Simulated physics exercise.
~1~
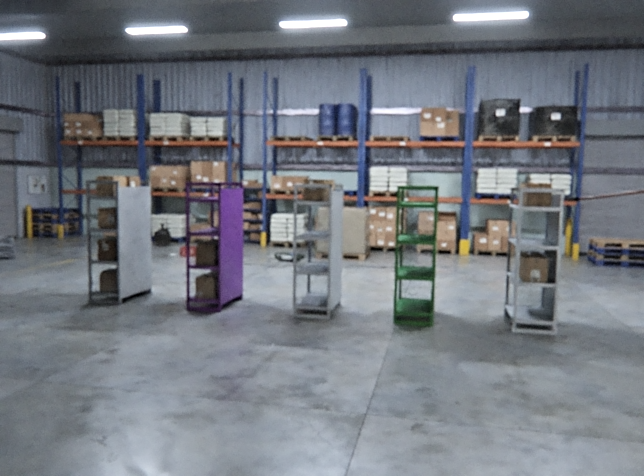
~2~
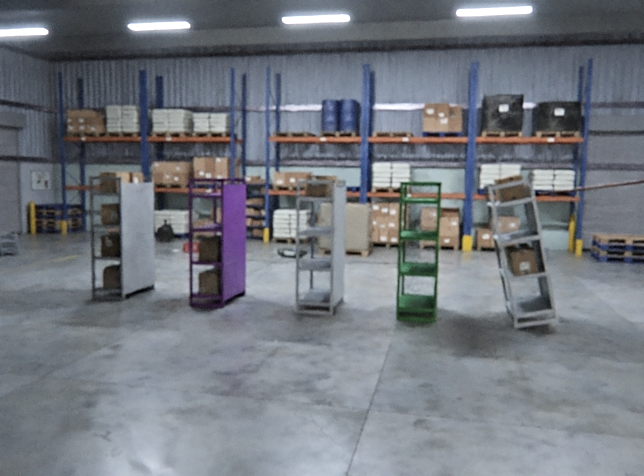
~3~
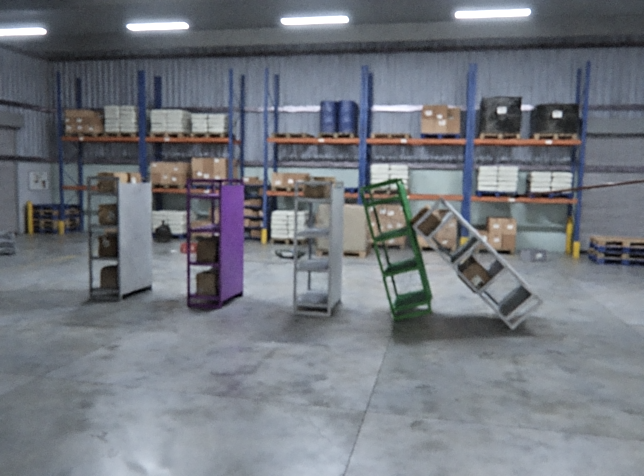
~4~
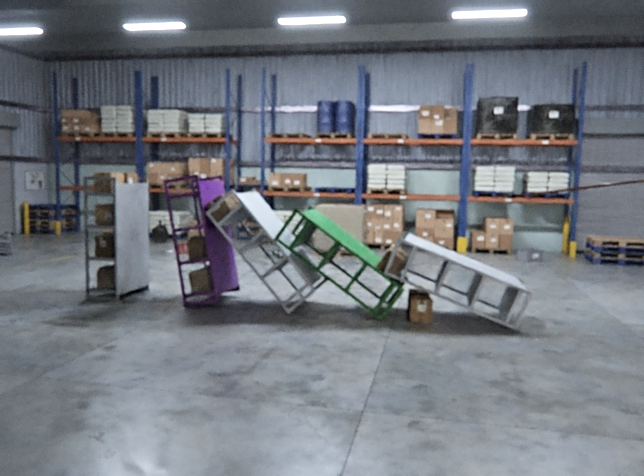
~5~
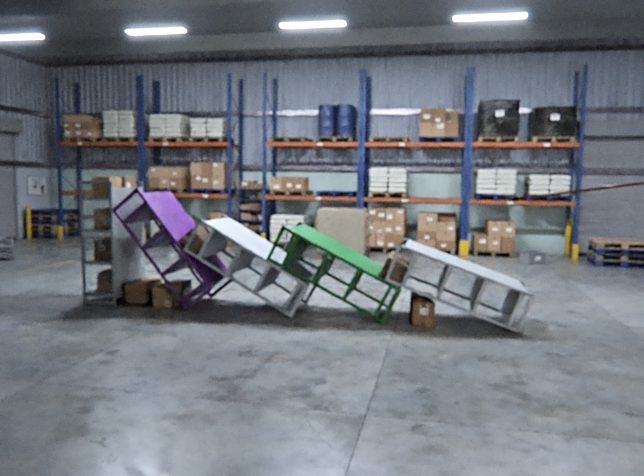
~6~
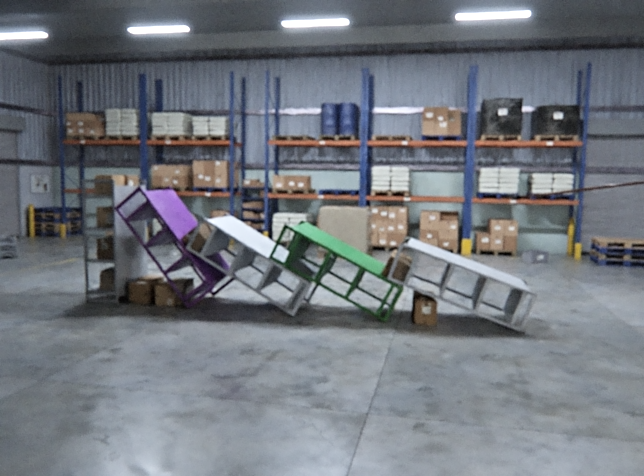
The video shows five shelving units standing in a row in a warehouse as the rightmost tips left, toppling the green one, the middle one and then the purple one in turn. Boxes spill out, and the four end up leaning in a line against the upright leftmost unit.
